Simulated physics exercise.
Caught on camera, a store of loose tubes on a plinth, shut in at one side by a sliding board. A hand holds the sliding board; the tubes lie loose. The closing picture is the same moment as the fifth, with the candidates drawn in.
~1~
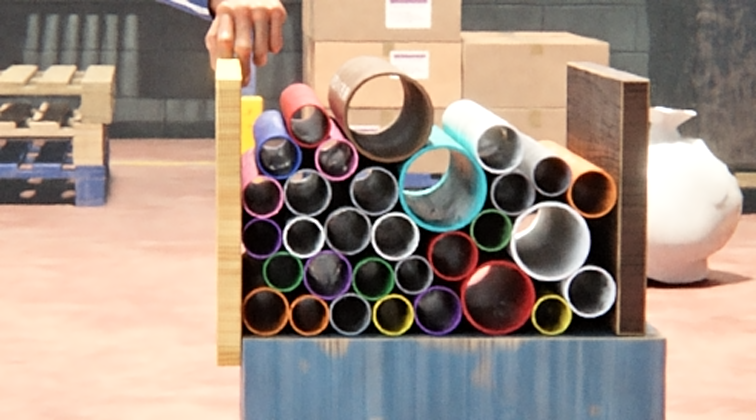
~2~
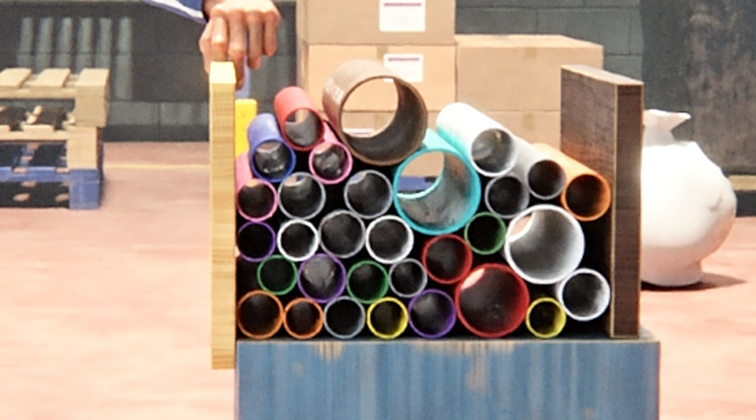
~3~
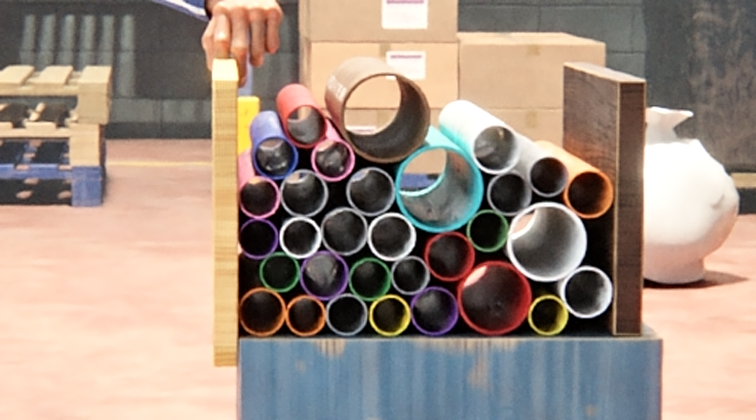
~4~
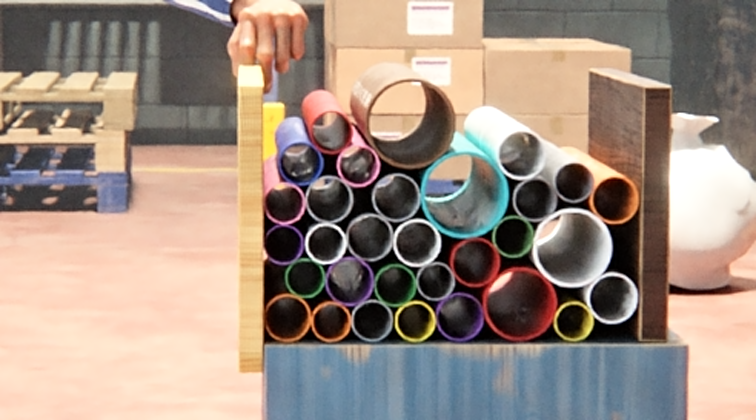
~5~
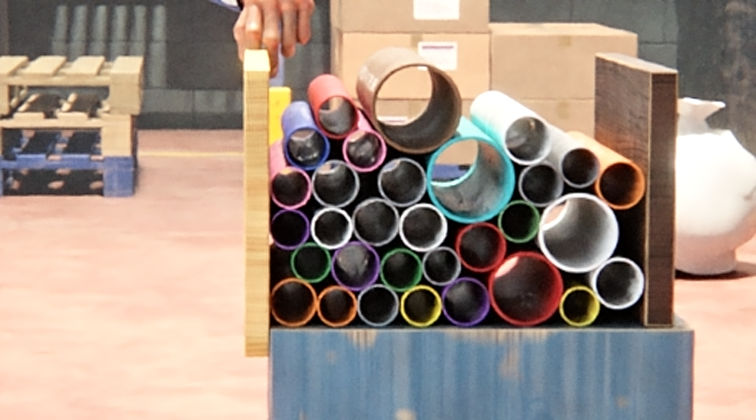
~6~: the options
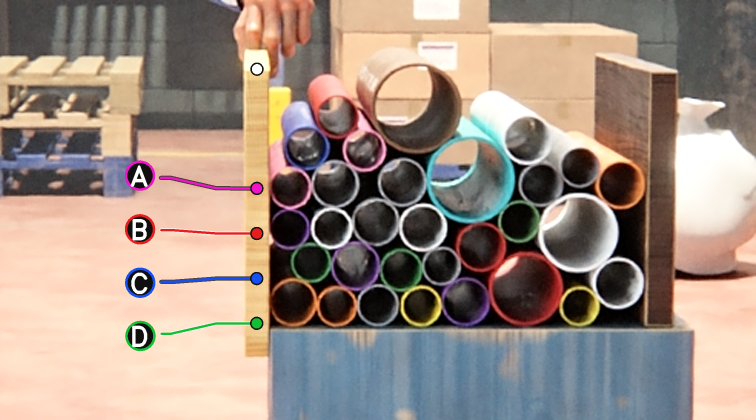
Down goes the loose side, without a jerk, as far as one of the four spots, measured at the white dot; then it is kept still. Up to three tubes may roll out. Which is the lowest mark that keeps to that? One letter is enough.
At most to B.
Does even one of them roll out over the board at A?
No.
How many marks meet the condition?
The number is two.
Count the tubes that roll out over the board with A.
At A the number is none.
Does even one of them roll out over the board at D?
At D: Yes.
On the copy, A at (257, 188); B at (257, 233); C at (257, 278); D at (257, 323); the white dot at (257, 70).
On B. First, top of the board (269, 147).
Then, top of the board (269, 232).
Finally, top of the board (269, 232), two out over the board.
By contrast, A none out over the board; C more than three out over the board; D more than three out over the board.
